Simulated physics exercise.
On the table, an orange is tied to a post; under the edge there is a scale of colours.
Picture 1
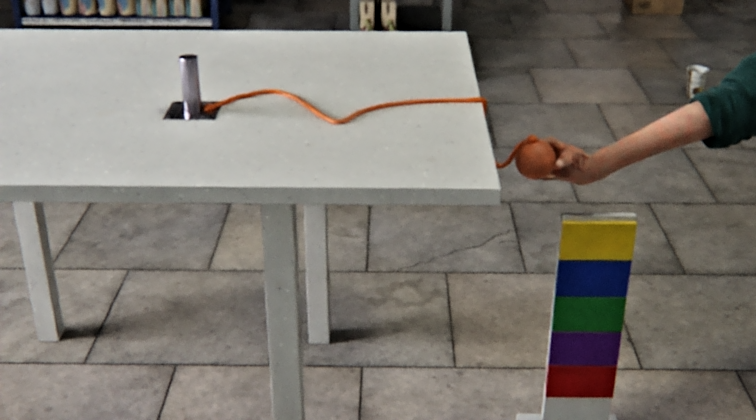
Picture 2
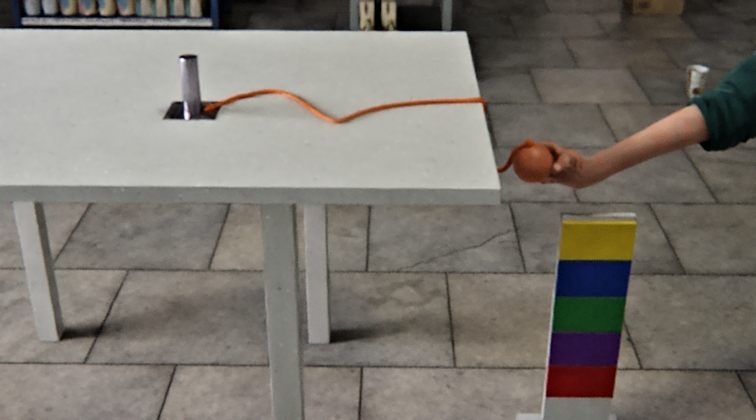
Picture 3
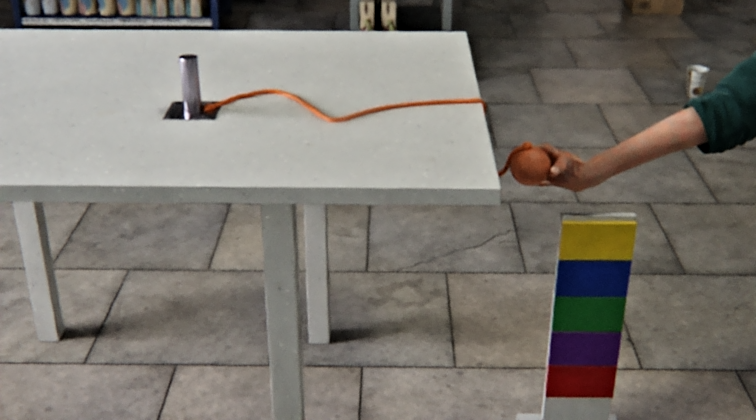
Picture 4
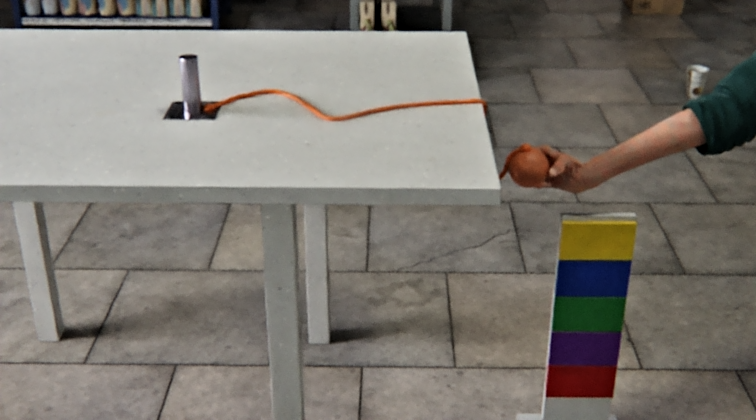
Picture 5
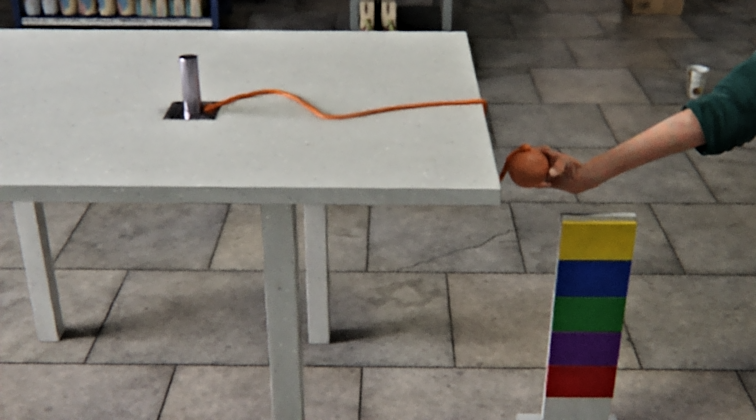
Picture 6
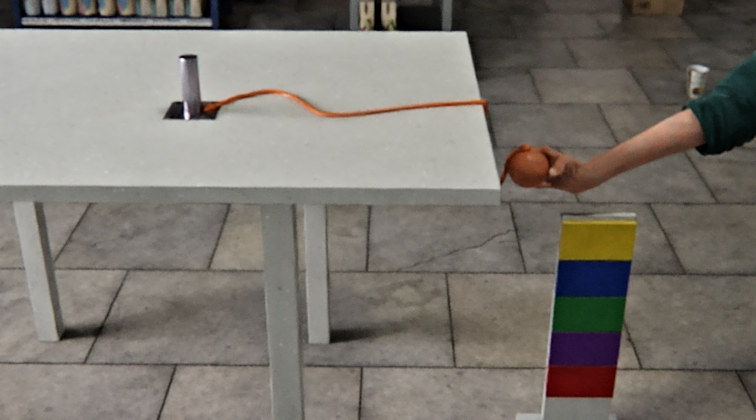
In a room with grey stone floor tiles, a pale table is seen from slightly above by a still camera. An orange cord runs from a metal post on the table to its right edge, where a hand holds a round orange object above a yellow, blue, green, purple and red scale. The hand eases the object slightly left and down, and the cord shifts a little.
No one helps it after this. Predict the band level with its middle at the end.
Prediction: Green.
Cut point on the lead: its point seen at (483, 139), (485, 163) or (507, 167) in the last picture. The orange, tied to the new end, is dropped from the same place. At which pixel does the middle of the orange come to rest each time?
Try by try, the places come out as (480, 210), (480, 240) and (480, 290).
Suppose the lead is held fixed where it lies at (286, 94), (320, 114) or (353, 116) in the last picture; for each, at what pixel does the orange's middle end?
Approximately at (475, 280), at (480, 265) and at (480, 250), in that order.
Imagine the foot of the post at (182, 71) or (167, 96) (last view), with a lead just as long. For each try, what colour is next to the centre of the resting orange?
Answer, in order: Blue, blue.
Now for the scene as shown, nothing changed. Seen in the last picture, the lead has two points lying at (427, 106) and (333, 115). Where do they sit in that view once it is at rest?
You'll find the first mark at (482, 110) and the second mark at (387, 106).
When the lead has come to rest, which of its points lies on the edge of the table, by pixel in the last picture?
The point at (427, 106).
A little later, orange near (505, 296); level with green.
Next, orange near (447, 300); level with green.
When it is over, orange near (473, 304); level with green. Its centre hangs level with the green band.
